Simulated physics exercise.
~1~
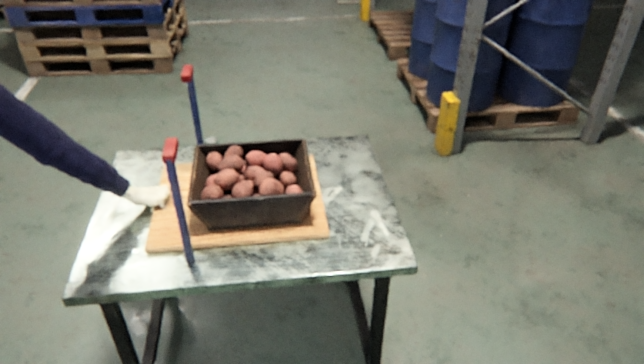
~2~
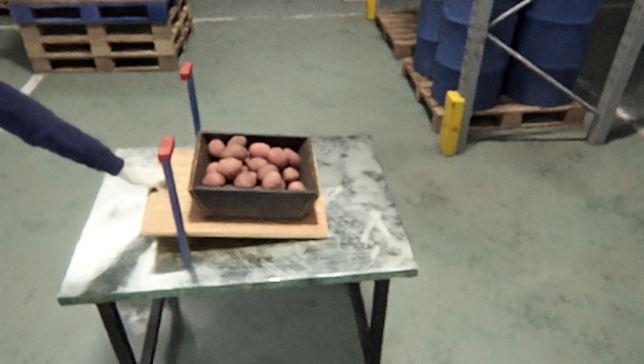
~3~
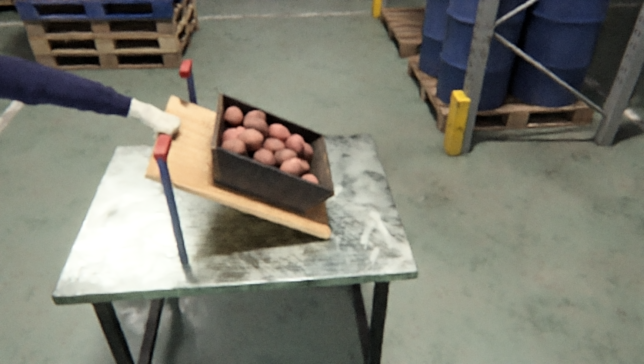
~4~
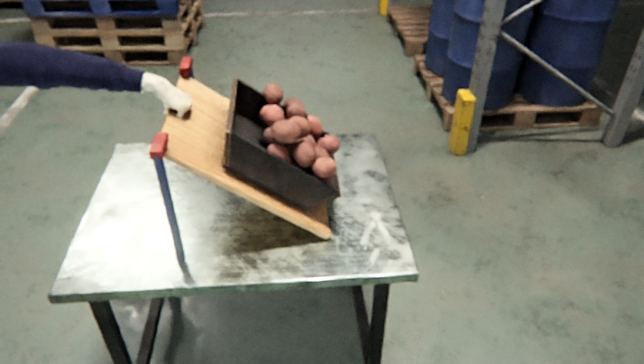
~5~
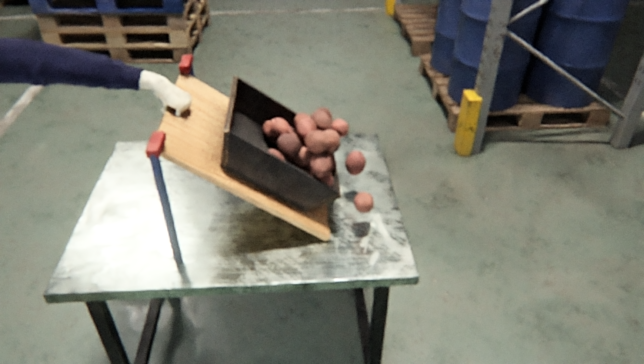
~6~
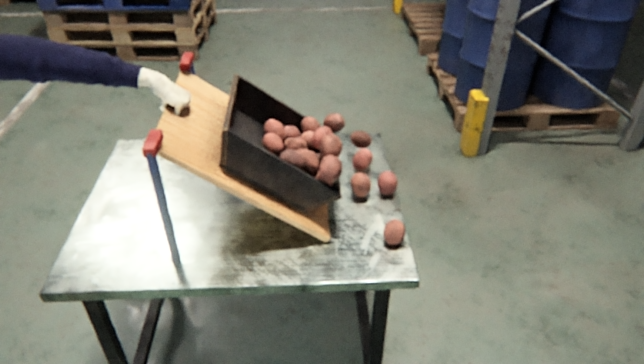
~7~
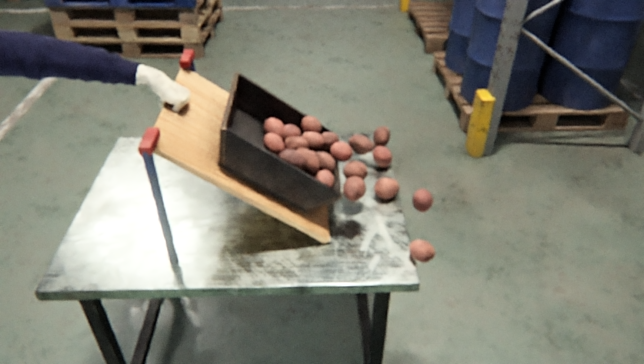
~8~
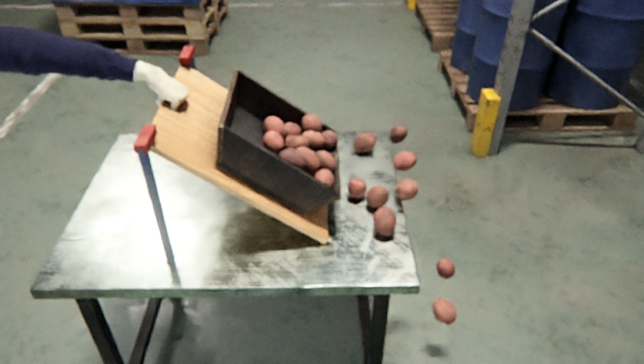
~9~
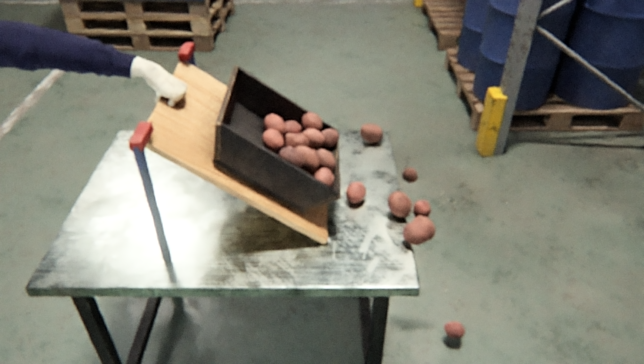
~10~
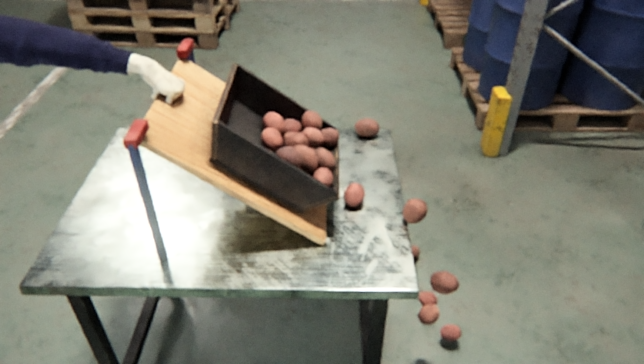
At first, a black container full of red potatoes sits on a wooden board on a metal table, with a gloved hand at the board's left end. The hand swiftly lifts that end, tilting the board and container steeply down to the right until the board stops beside two red-topped blue posts. The potatoes slide toward the low end, and several spill over its rim. They tumble across the table's right side, and some drop to the floor. By the end, the container remains tilted with most potatoes still inside, while a few others lie or fall beyond it.
